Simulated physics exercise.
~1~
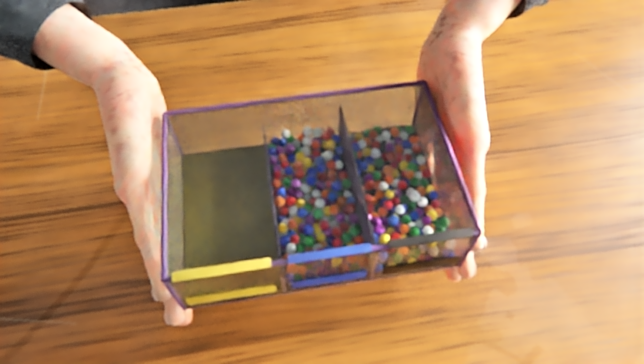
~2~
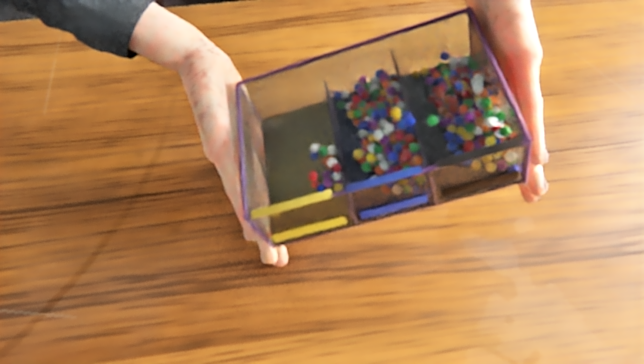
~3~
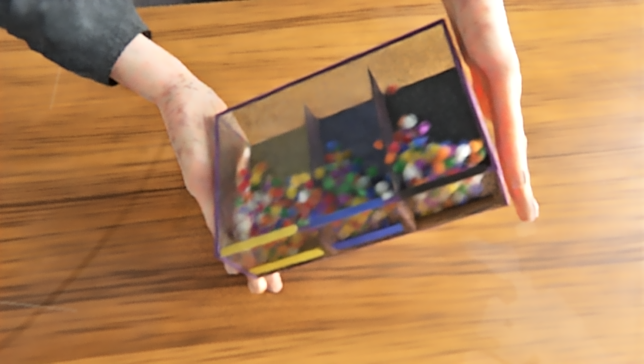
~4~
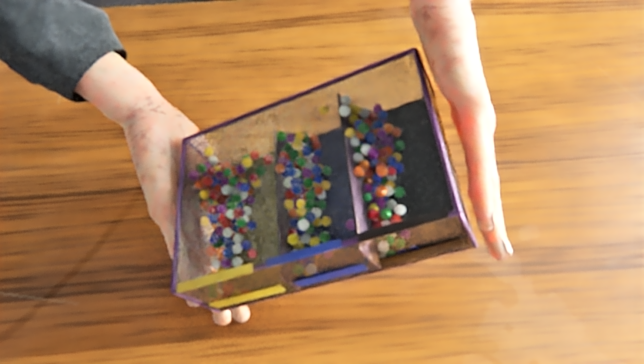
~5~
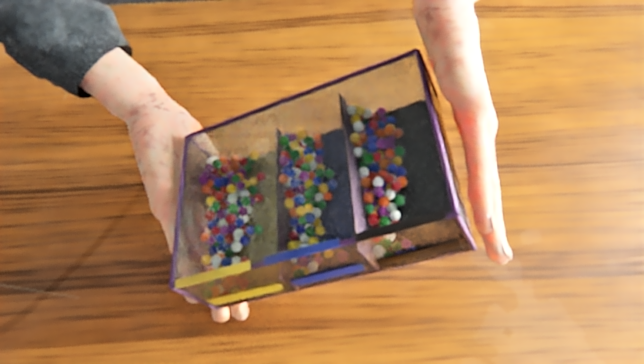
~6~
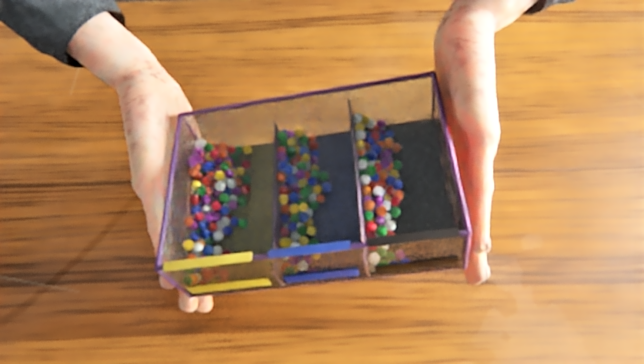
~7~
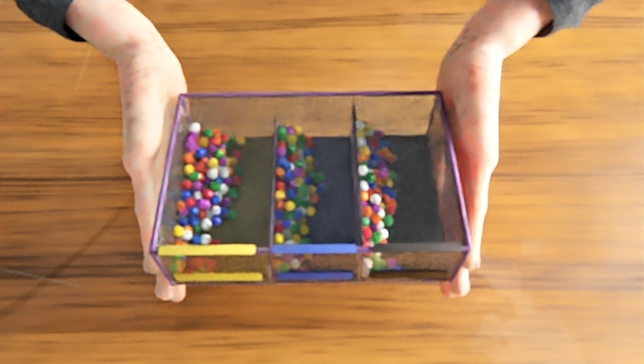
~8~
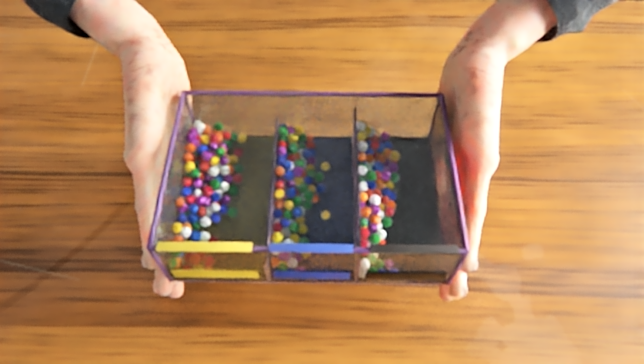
Two hands tilt and shake a clear divided box, spreading colourful beads across three compartments, then level it.
